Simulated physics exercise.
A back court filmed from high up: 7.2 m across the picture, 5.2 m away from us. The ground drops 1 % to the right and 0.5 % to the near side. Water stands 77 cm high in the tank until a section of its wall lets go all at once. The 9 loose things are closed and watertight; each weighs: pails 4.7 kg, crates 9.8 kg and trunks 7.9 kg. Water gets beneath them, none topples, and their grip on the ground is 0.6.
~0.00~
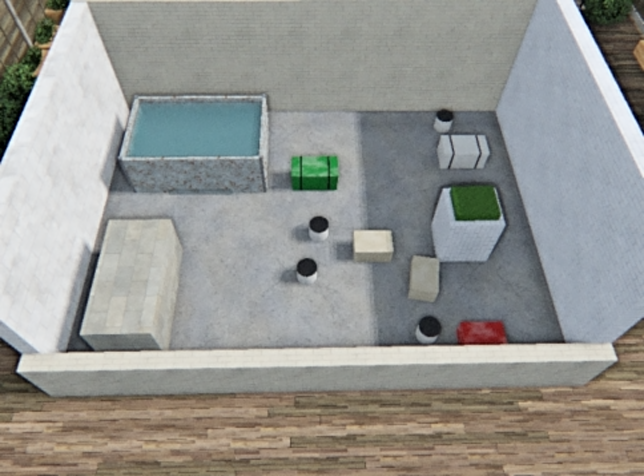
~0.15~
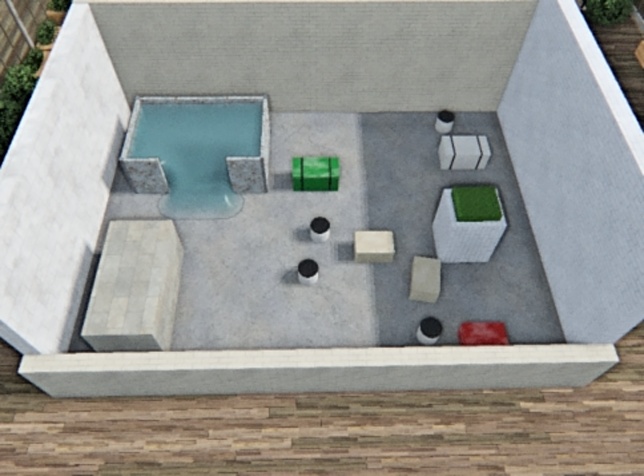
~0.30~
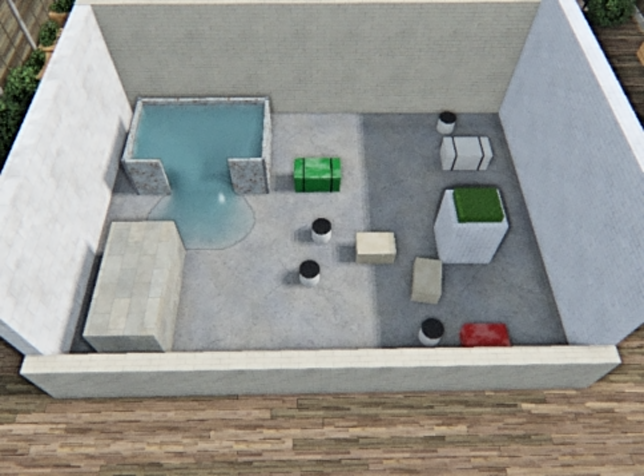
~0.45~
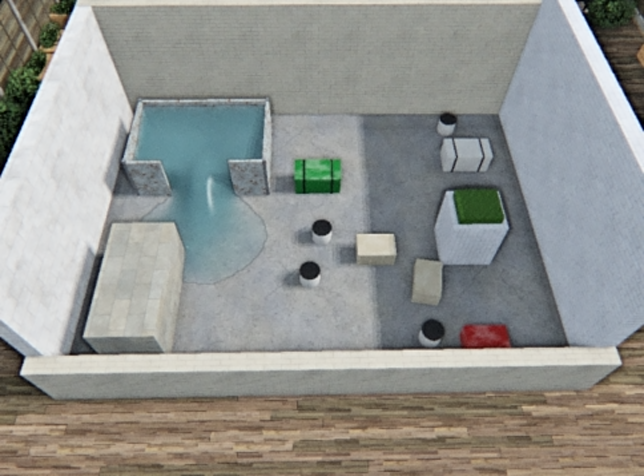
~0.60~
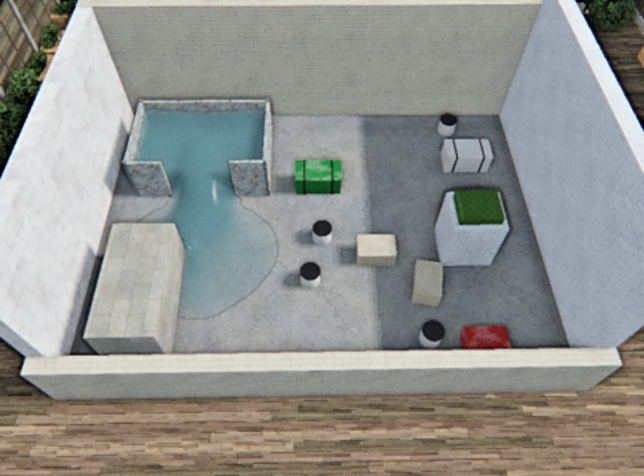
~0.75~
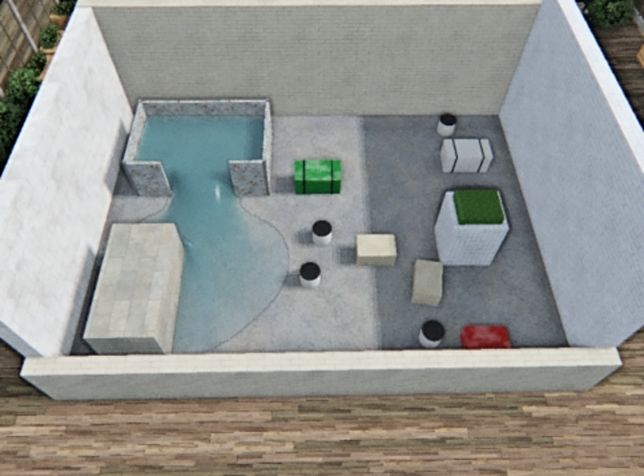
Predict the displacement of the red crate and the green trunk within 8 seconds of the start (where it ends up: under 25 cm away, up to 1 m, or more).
The red crate gets carried off, the green trunk holds its place.
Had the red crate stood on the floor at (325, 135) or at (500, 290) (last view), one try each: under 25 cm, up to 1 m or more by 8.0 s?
In that order: It slides a little; it ends far away.
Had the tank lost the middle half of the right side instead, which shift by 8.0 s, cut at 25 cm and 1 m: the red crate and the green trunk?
Then the red crate ends far away, the green trunk gets carried off.
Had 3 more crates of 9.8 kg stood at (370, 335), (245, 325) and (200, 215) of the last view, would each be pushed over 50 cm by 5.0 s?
In that order: More, past it, more.
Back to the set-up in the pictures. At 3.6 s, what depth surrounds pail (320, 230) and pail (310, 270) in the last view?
About 1 and 6 cm.
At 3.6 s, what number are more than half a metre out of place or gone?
I count 3.
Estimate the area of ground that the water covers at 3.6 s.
About 22 m2.
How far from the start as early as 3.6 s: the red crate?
About 120 cm.
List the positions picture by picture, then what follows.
In the first frame, the red crate at (484, 335) rests on the ground; the green trunk at (315, 166) rests on the ground; water covers 3.2 m2; 0 of 9 have shifted.
In the second frame, the red crate at (485, 336) rests on the ground; the green trunk at (316, 167), on the bottom; water covers 3.9 m2; 0 of 9 have shifted.
In the third frame, the red crate at (487, 337), on the bottom; the green trunk at (317, 168), on the bottom; water covers 4.9 m2; 0 of 9 have shifted.
In the fourth frame, the red crate at (488, 338), on the bottom; the green trunk at (318, 169) rests on the ground; water covers 5.9 m2; 0 of 9 have shifted.
In the fifth frame, the red crate at (488, 339), on the bottom; the green trunk at (318, 170), on the bottom; water covers 6.8 m2; 0 of 9 have shifted.
In the sixth frame, the red crate at (488, 339) rests on the ground; the green trunk at (318, 170), on the bottom; 7.8 m2 under water; 0 of 9 have shifted.
After 1.6 s the red crate is near (488, 339), 0.0 m from its start, aground; the green trunk is near (318, 170), 0.0 m from its start, aground; 0 afloat.
After 3.6 s the red crate is near (542, 284), 1.3 m from its start, afloat; the green trunk is near (318, 170), 0.0 m from its start, aground; 2 afloat.
After 5.6 s the red crate is near (484, 185), 2.8 m from its start, afloat; the green trunk is near (318, 170), 0.0 m from its start, aground; 1 afloat.
After 8.0 s the red crate is near (466, 135), 4.0 m from its start, afloat; the green trunk is near (318, 170), 0.0 m from its start, aground; 4 afloat.
